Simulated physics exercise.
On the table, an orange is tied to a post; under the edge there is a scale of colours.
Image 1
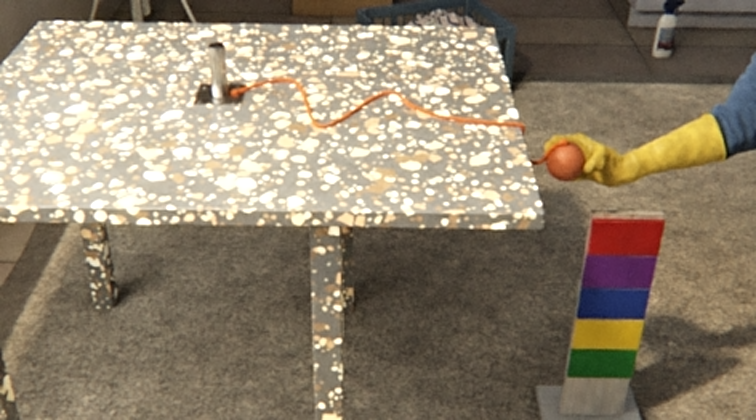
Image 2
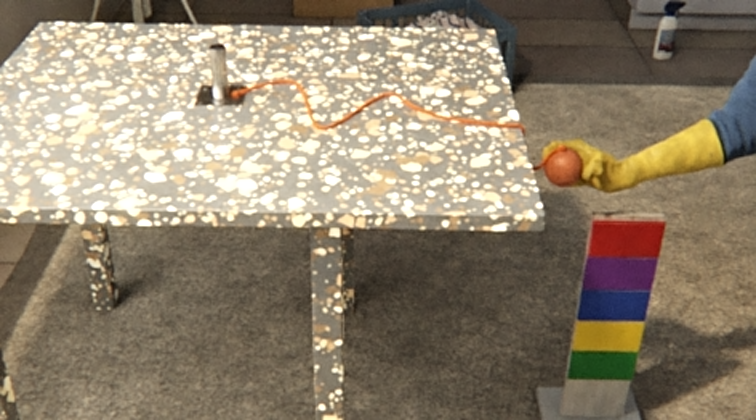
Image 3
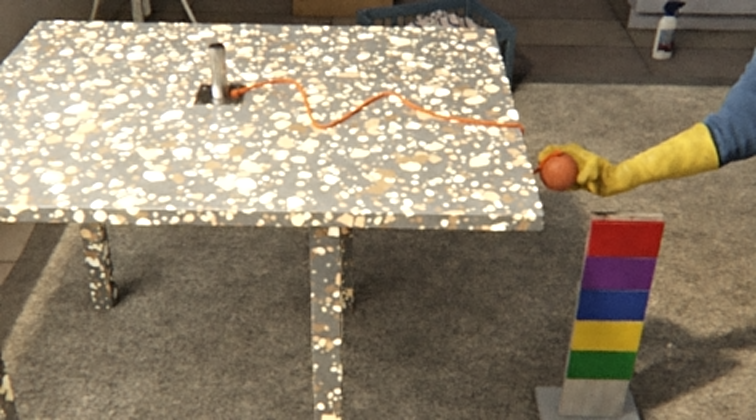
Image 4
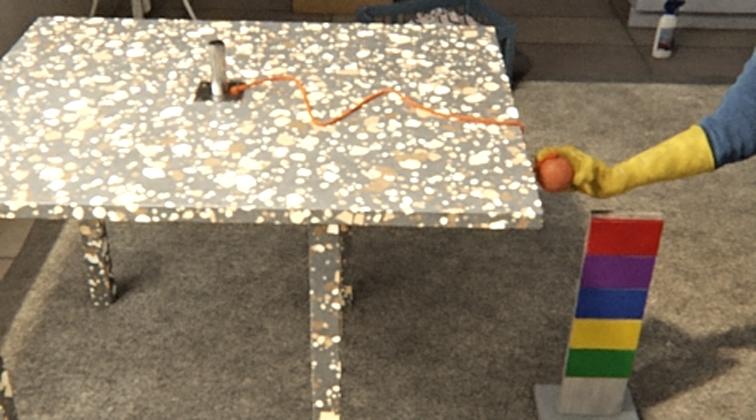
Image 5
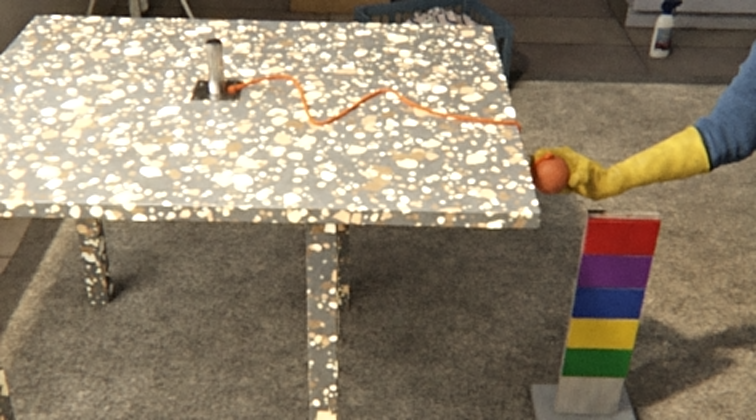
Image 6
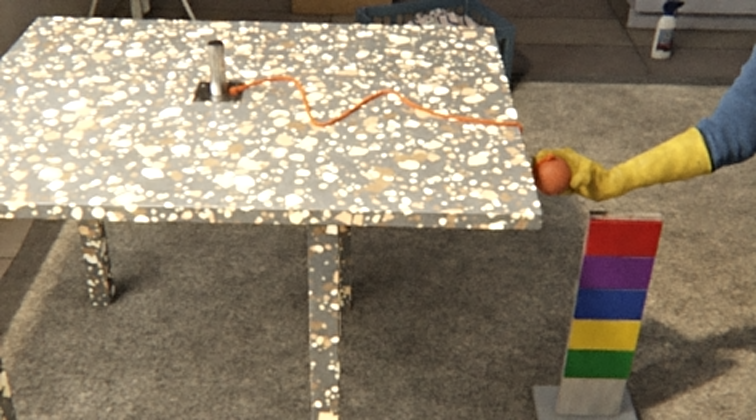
At the table edge, a yellow-gloved hand moves a corded orange ball slightly left.
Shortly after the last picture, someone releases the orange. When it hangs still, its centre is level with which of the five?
With yellow.
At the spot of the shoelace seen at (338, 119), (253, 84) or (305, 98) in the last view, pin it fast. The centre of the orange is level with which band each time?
In sequence it's purple, then yellow, and lastly blue.
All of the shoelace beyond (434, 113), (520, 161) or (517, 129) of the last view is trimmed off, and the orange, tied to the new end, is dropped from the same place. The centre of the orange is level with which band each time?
Results, first to last: Above them all; blue; purple.
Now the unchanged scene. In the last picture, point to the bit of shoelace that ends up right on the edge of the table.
Roughly (388, 92).
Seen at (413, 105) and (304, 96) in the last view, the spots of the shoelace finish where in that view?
To (510, 147) for the first and to (342, 98) for the second.
Soon after, orange near (458, 305); level with yellow.
Then, orange near (515, 317); level with yellow.
At rest, orange near (488, 315); level with yellow. Its middle rests at the yellow band.
